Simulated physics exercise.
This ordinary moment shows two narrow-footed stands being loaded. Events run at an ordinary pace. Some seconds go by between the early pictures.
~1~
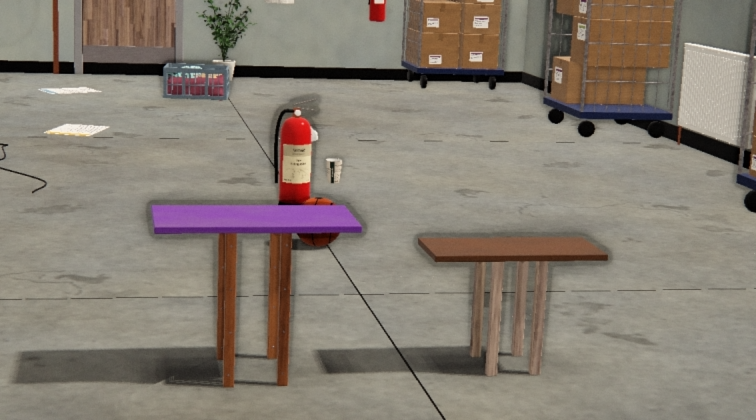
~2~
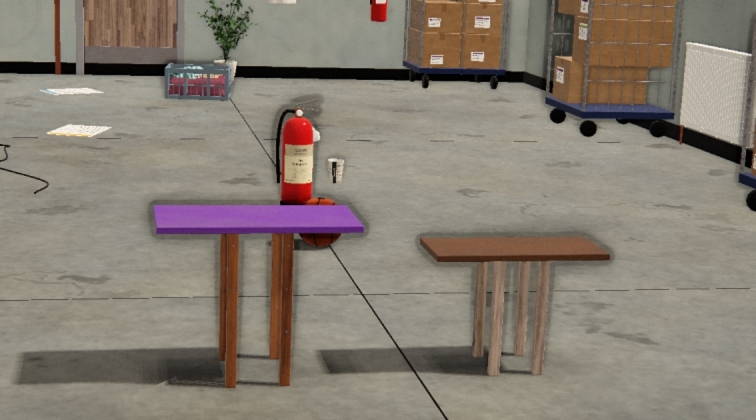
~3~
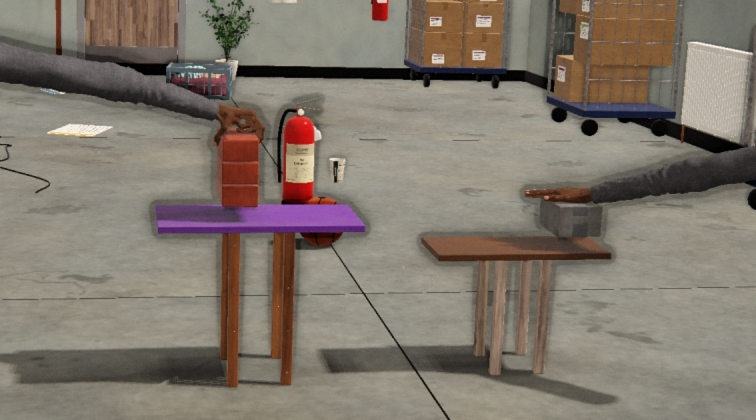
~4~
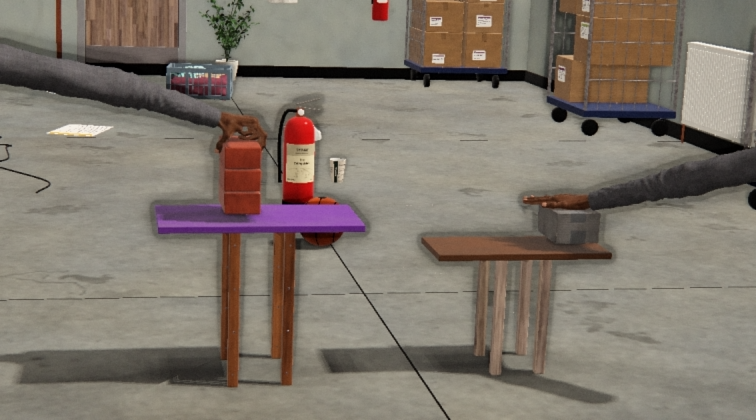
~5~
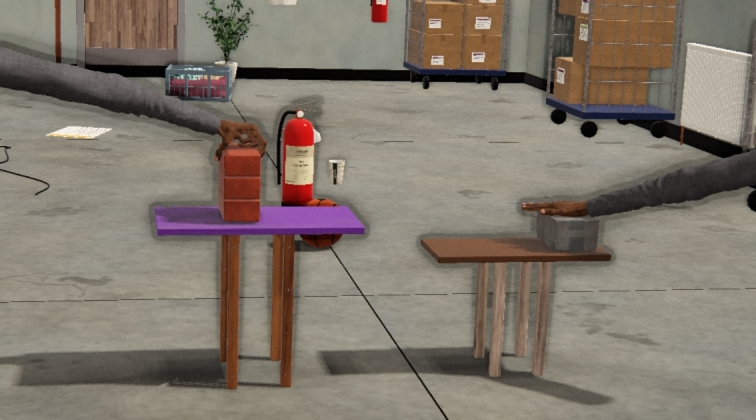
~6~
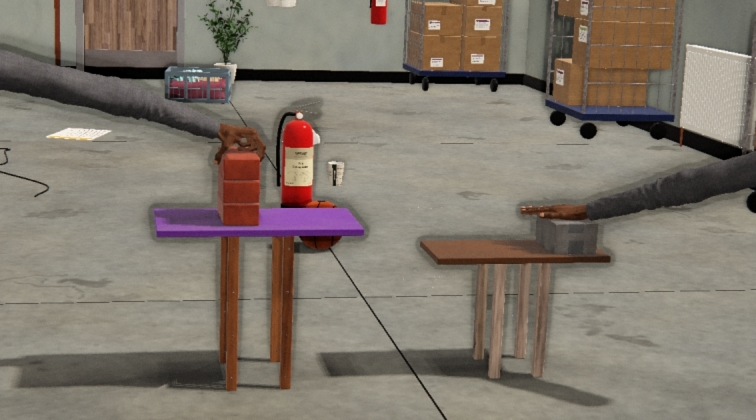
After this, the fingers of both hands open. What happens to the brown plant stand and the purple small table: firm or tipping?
As it turns out, the brown plant stand stays upright; the purple small table stays upright.
Then, 0.58 s on from there, brown plant stand at rest near (514, 252); purple small table at rest near (257, 222).
In the end, the brown plant stand keeps steady, near (514, 252); the purple small table keeps steady, near (257, 222).
